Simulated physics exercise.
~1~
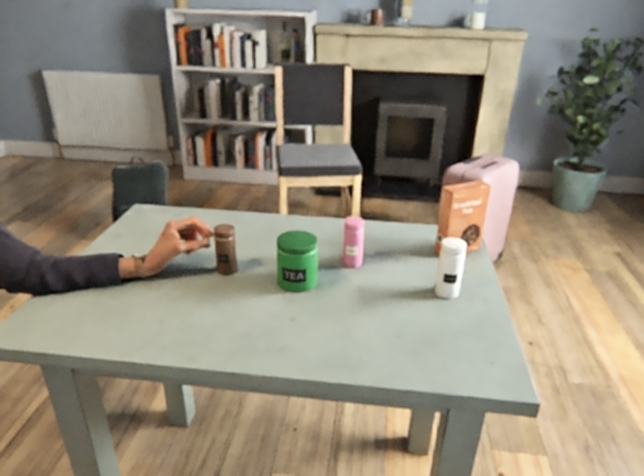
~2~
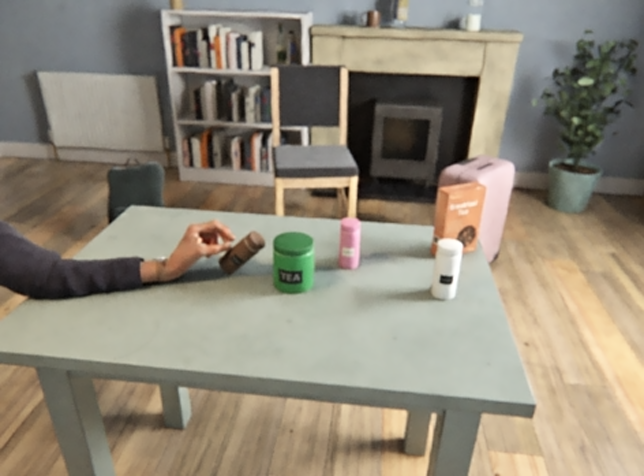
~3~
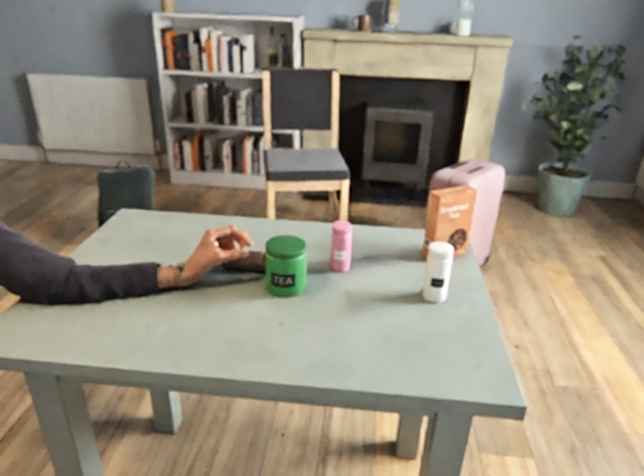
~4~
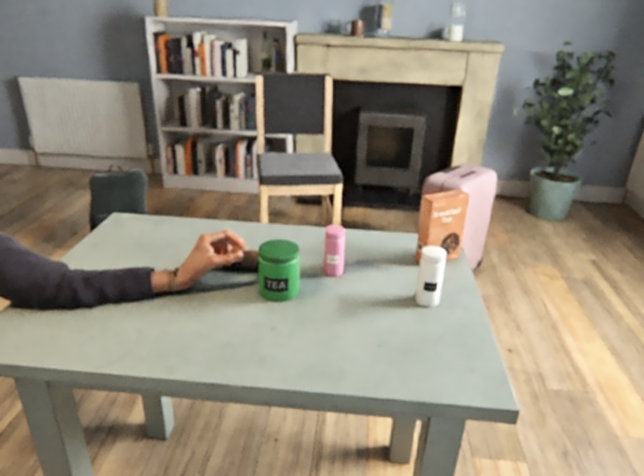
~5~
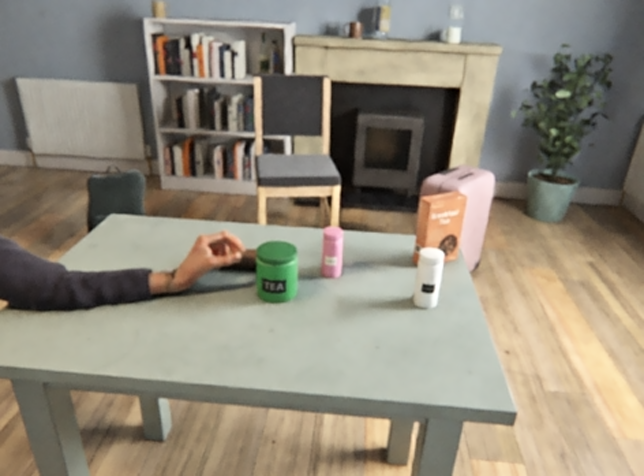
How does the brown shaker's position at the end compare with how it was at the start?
At the start the brown shaker stands upright on the table, and by the end it is lying on its side behind the green jar.
